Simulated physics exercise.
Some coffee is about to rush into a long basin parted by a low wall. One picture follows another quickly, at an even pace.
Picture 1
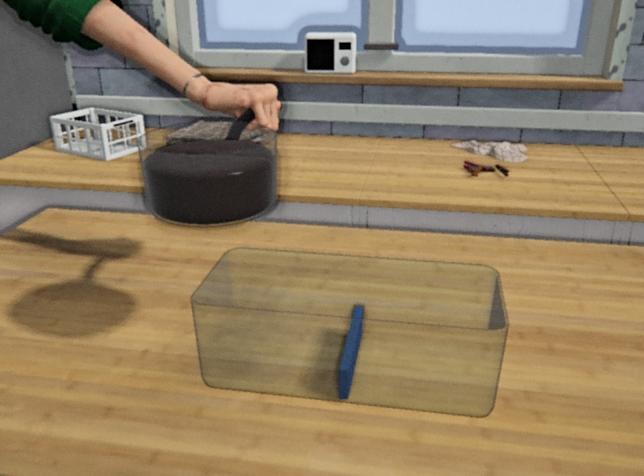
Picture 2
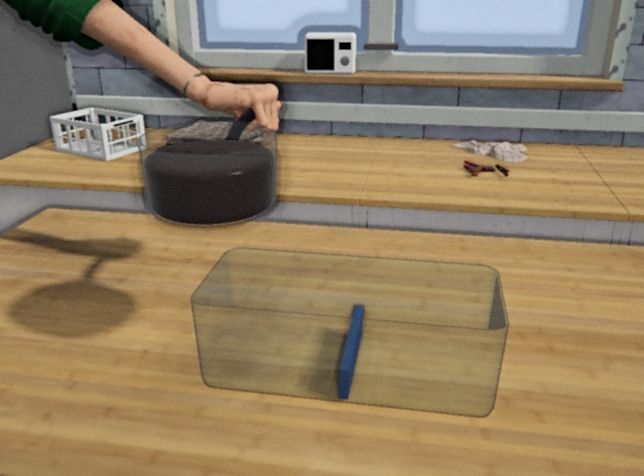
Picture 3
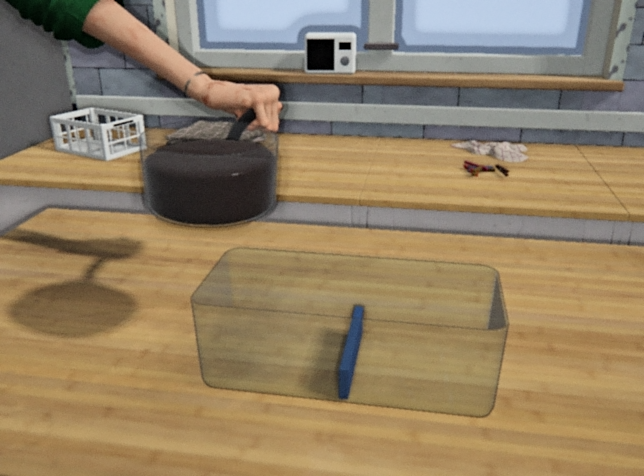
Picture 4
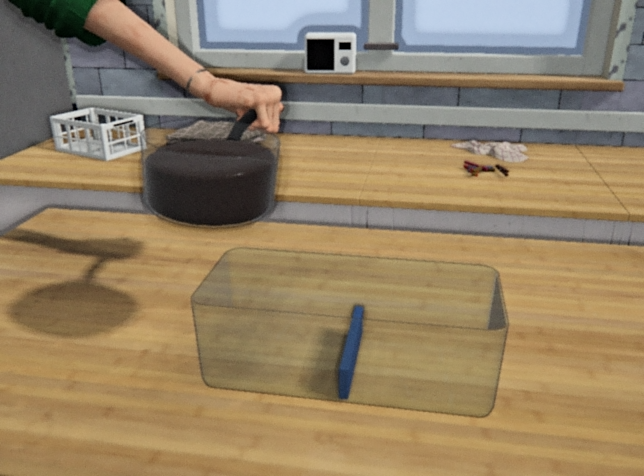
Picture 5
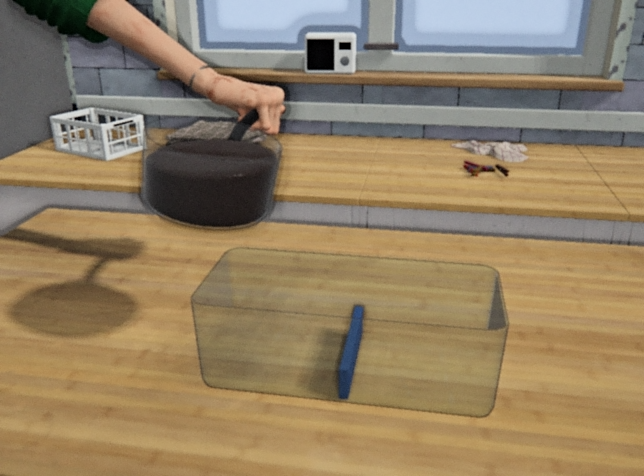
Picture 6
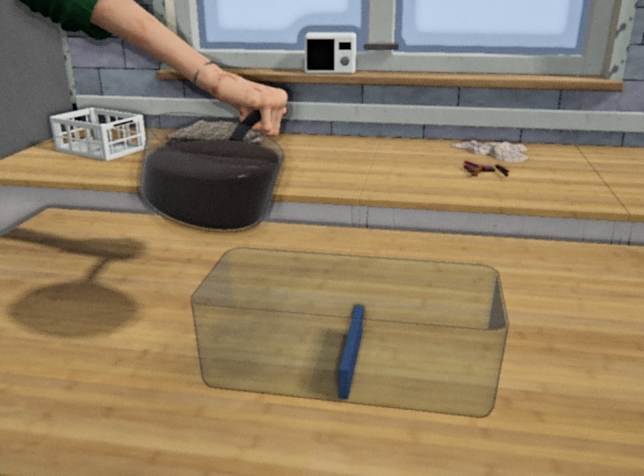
A hand held a clear round pot of dark coffee above a wooden counter, then slowly tilted it a little to the right, while the clear basin with a low blue wall stayed still.
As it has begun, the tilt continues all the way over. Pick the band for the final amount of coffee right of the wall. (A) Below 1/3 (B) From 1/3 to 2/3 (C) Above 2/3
Answer: A.
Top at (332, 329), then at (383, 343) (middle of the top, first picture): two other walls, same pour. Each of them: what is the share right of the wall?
35 per cent, then 20 per cent, roughly.
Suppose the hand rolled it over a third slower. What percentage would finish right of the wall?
About 20 %.
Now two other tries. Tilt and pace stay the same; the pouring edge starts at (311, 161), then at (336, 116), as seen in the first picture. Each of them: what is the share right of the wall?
The first start yields 50 per cent, the second 70 per cent.
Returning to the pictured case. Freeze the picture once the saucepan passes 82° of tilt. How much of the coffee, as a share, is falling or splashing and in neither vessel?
Something like 35 per cent of it.
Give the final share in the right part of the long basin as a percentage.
Estimate: Some 15 per cent.
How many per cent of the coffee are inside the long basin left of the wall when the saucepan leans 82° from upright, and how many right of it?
Near 15 in a hundred left, near 0 in a hundred right.
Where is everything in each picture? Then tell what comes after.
It leans 0°; its right rim is at (274, 141); the coffee meets the walls at (152, 152) and (273, 158); the long basin's rim runs from (210, 274) to (502, 297); the wall's top is at (352, 336), in the first picture.
It leans 1°; its right rim is at (274, 142); the coffee meets the walls at (152, 152) and (273, 158), in the second picture.
It leans 3°; its right rim is at (275, 144); the coffee meets the walls at (152, 151) and (274, 158), in the third picture.
It leans 6°; its right rim is at (277, 148); the coffee meets the walls at (153, 152) and (275, 160), in the fourth picture.
It leans 11°; its right rim is at (279, 154); the coffee meets the walls at (153, 151) and (277, 161), in the fifth picture.
It leans 17°; its right rim is at (281, 161); the coffee meets the walls at (153, 152) and (279, 162), in the sixth picture.
A moment on, the saucepan is tipped on its side and 48 per cent is still to pour, 15 is left of the wall and 0 right of it.
Next, the saucepan is tipped right over and 7 per cent is still to pour, 78 is left of the wall and 8 right of it.
Then the saucepan is tipped right over and 0 per cent is still to pour, 83 is left of the wall and 12 right of it.
Later the saucepan is tipped right over and 0 per cent is still to pour, 82 is left of the wall and 14 right of it.
In the end 82 per cent lies left of the wall, 14 right of it and 4 outside.
